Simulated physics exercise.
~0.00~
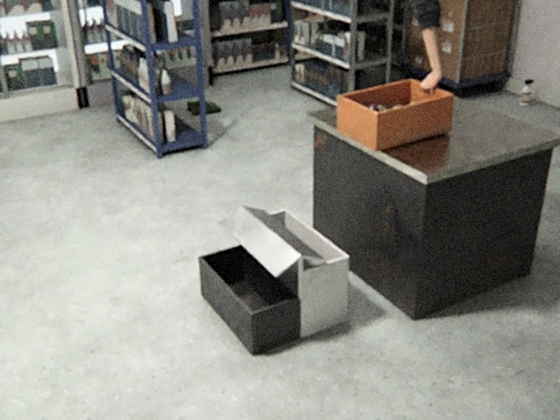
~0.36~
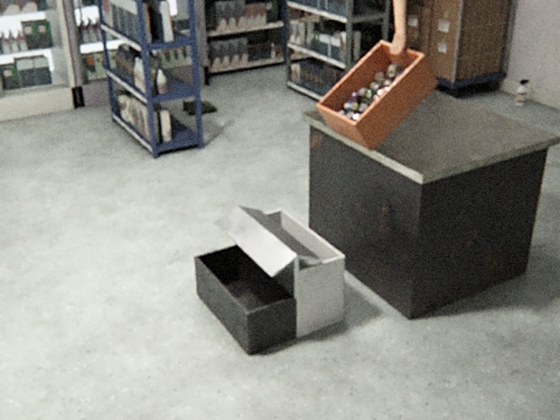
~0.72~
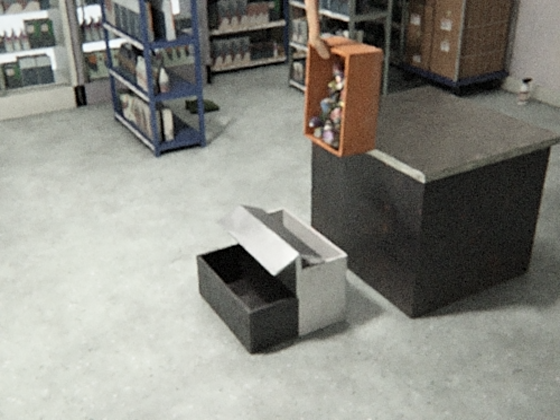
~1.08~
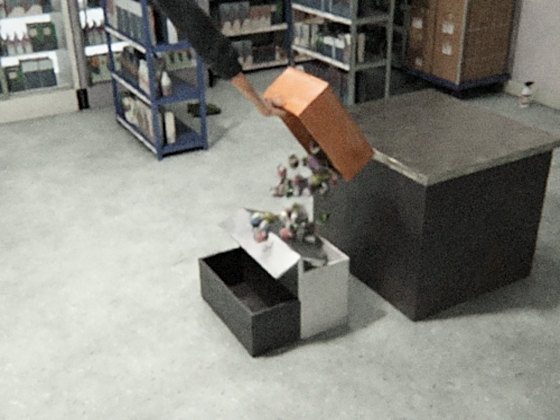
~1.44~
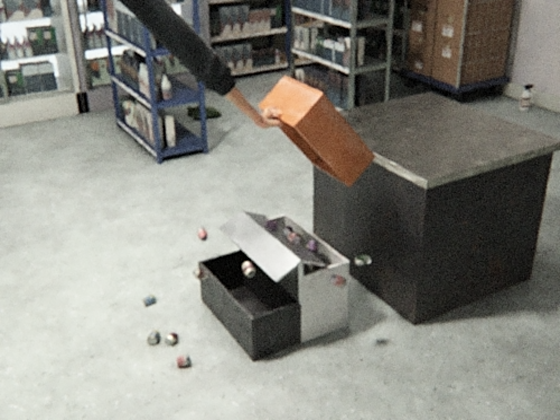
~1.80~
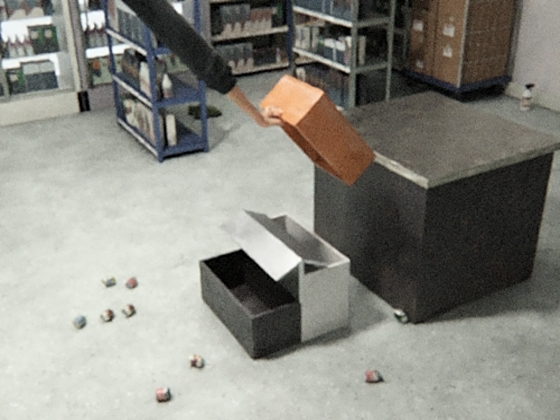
An orange crate on a dark bench is lifted by a hand, swung left and tipped over, pouring small cans onto a ridge between a white box and a black trough. Many drop into the white box, while several bounce away and end scattered across the floor.
